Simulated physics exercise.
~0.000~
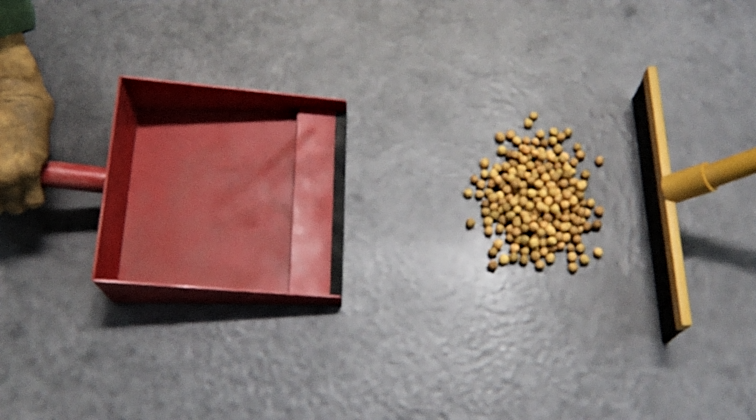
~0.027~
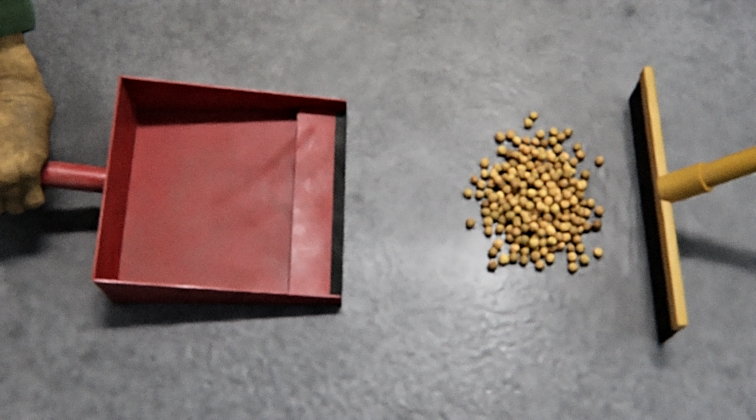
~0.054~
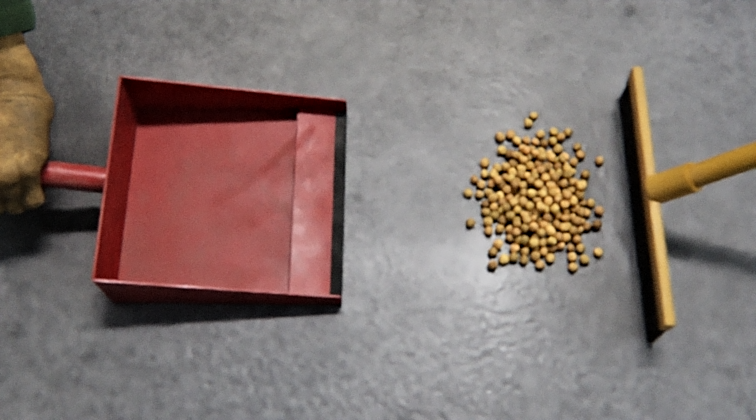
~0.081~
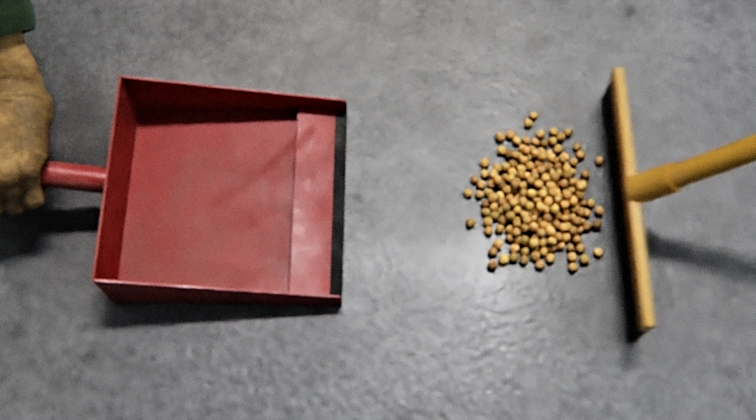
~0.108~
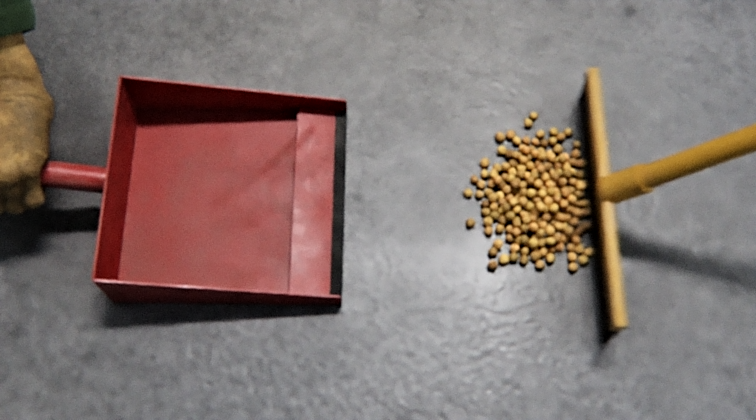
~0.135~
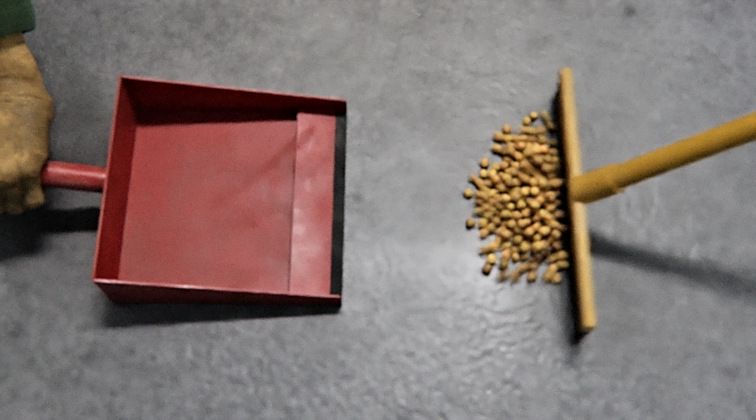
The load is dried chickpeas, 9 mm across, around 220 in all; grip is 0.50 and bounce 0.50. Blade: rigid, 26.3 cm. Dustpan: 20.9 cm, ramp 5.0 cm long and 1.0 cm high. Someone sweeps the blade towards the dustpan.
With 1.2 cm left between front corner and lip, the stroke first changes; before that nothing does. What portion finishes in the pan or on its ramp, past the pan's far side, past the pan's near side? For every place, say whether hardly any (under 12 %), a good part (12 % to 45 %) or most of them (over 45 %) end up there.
Pan: The greater quantity, far side: Not much, near side: Not much.
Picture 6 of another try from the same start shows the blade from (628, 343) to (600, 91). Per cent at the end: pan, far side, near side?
Pan 45, far 5, near 20.
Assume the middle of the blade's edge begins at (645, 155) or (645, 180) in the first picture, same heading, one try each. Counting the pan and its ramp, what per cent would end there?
Around 65 percent, then around 65 percent.
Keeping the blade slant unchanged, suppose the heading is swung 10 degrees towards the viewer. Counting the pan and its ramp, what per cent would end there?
In that case around 65 per cent.
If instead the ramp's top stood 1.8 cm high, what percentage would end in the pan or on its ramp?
60 per cent.
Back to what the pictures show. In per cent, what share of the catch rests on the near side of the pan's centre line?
Estimate: Close to 50 %.
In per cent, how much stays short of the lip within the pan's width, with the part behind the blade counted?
Close to 15 per cent of them end up there.
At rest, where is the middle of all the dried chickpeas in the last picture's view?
Estimated resting centre: Around (306, 204).
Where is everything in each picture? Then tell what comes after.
Blade from (682, 324) to (649, 76), moved 0.0 cm, 0 of the pieces shifted so far; middle of the pieces at (540, 200); pan at (216, 203), in the first picture.
Blade from (678, 324) to (645, 76), moved 0.4 cm, 0 of the pieces shifted so far; middle of the pieces at (540, 200), in the second picture.
Blade from (666, 325) to (635, 76), moved 1.5 cm, 0 of the pieces shifted so far; middle of the pieces at (540, 200), in the third picture.
Blade from (646, 325) to (616, 76), moved 3.3 cm, 0 of the pieces shifted so far; middle of the pieces at (540, 200), in the fourth picture.
Blade from (618, 326) to (591, 77), moved 5.8 cm, 19 of the pieces shifted so far; middle of the pieces at (539, 200), in the fifth picture.
Blade from (588, 326) to (564, 77), moved 8.5 cm, 203 of the pieces shifted so far; middle of the pieces at (523, 198); pan at (216, 203). The blade's pace is about 1.00 m/s, in the sixth picture.
After 0.25 s, middle of the blade 11 cm from the lip; 0 % over the lip, far side 5 %, near side 5 %.
After 0.33 s, middle of the blade 3 cm from the lip; 15 % over the lip, far side 5 %, near side 10 %.
Then, at 0.54 s, middle of the blade 1 cm from the lip; 75 % over the lip, far side 5 %, near side 10 %.
By 1.2 s all is still; pan 70 %, far side 5 %, near side 10 %, in front of the lip or behind the blade 15 %.
